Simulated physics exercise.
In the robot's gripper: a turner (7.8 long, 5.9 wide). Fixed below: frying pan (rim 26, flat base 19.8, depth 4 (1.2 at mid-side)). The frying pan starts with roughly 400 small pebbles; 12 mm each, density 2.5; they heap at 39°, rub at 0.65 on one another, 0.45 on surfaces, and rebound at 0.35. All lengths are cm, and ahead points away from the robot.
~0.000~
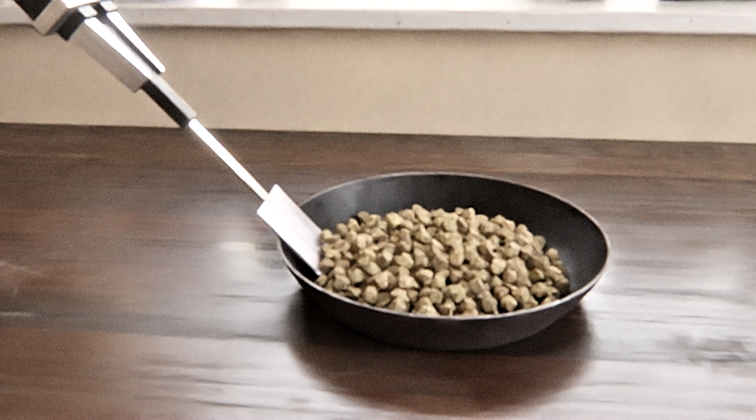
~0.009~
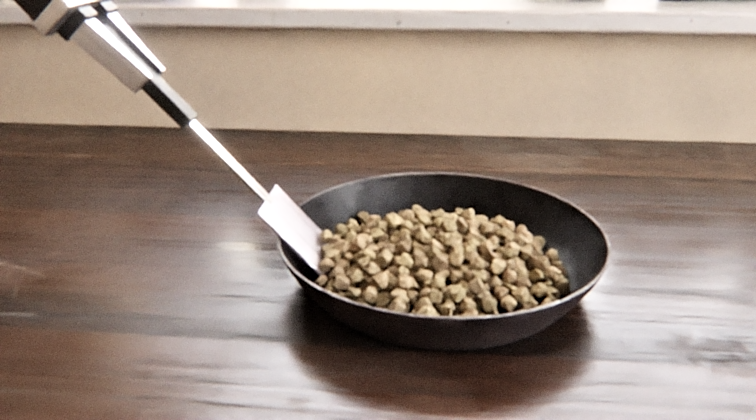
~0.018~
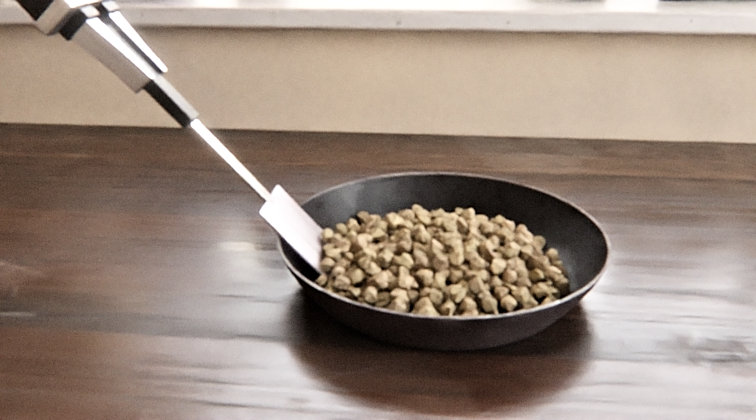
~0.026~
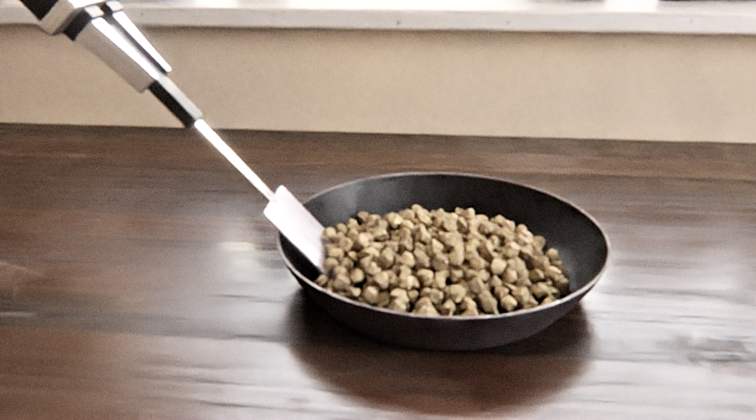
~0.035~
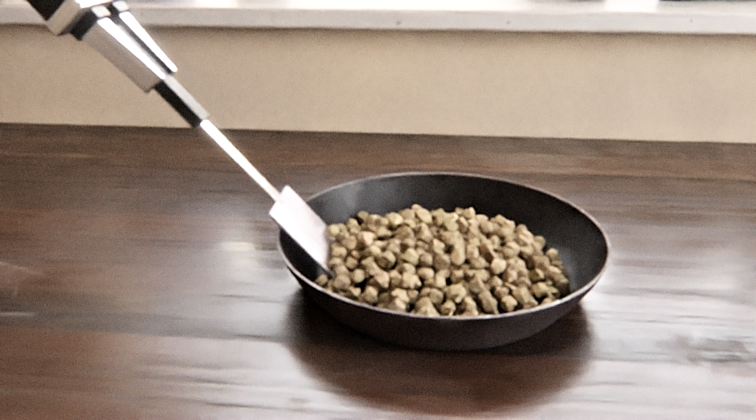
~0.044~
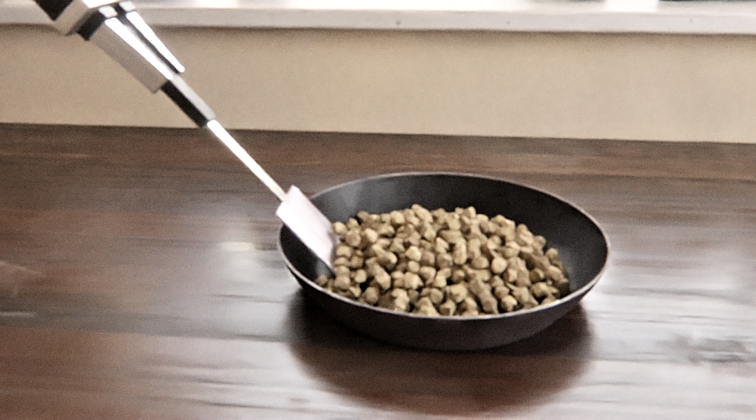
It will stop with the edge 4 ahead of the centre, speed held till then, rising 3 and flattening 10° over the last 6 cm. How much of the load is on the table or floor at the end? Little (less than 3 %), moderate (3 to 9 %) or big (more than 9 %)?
Answer: Little; less than 3 % of the small pebbles finish on the table or floor.
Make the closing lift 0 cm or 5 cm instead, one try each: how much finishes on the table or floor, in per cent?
Some 0 and 0 per cent.
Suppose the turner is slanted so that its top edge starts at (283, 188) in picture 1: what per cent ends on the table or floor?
Some 0 per cent.
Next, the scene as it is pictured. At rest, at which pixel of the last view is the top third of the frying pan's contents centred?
At about (521, 244).
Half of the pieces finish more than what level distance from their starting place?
About 2 cm.
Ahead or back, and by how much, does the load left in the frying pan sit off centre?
Some 3.5 cm ahead.
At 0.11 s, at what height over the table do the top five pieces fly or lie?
Roughly 4 cm.
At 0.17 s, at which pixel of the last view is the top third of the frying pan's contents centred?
Near (469, 243).
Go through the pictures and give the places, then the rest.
Turner top edge at (267, 199), sloping 48°; upper third of the load around (438, 255), from x 320 to 560, top at y 210; 405 in the frying pan, in the first picture.
Turner top edge at (267, 199), sloping 48°; upper third of the load around (438, 255), from x 320 to 560, top at y 210, in the second picture.
Turner top edge at (269, 199), sloping 48°; upper third of the load around (438, 255), from x 320 to 560, top at y 210, in the third picture.
Turner top edge at (272, 199), sloping 48°; upper third of the load around (435, 255), from x 320 to 560, top at y 210, in the fourth picture.
Turner top edge at (278, 199), sloping 48°; upper third of the load around (431, 252), from x 320 to 560, top at y 210, in the fifth picture.
Turner top edge at (285, 199), sloping 48°; upper third of the load around (433, 251), from x 320 to 560, top at y 210; 405 in the frying pan, in the sixth picture.
By 0.11 s, sloping 48°, highest piece 4 above the table; 405 in the frying pan.
By 0.17 s, sloping 44°, highest piece 6 above the table; 405 in the frying pan.
By 0.40 s, sloping 38°, highest piece 5 above the table; 405 in the frying pan.
By 1.45 s, sloping 38°, highest piece 5 above the table; 405 in the frying pan.
Final count, 405 in the frying pan. That is 0 % on the table or floor.
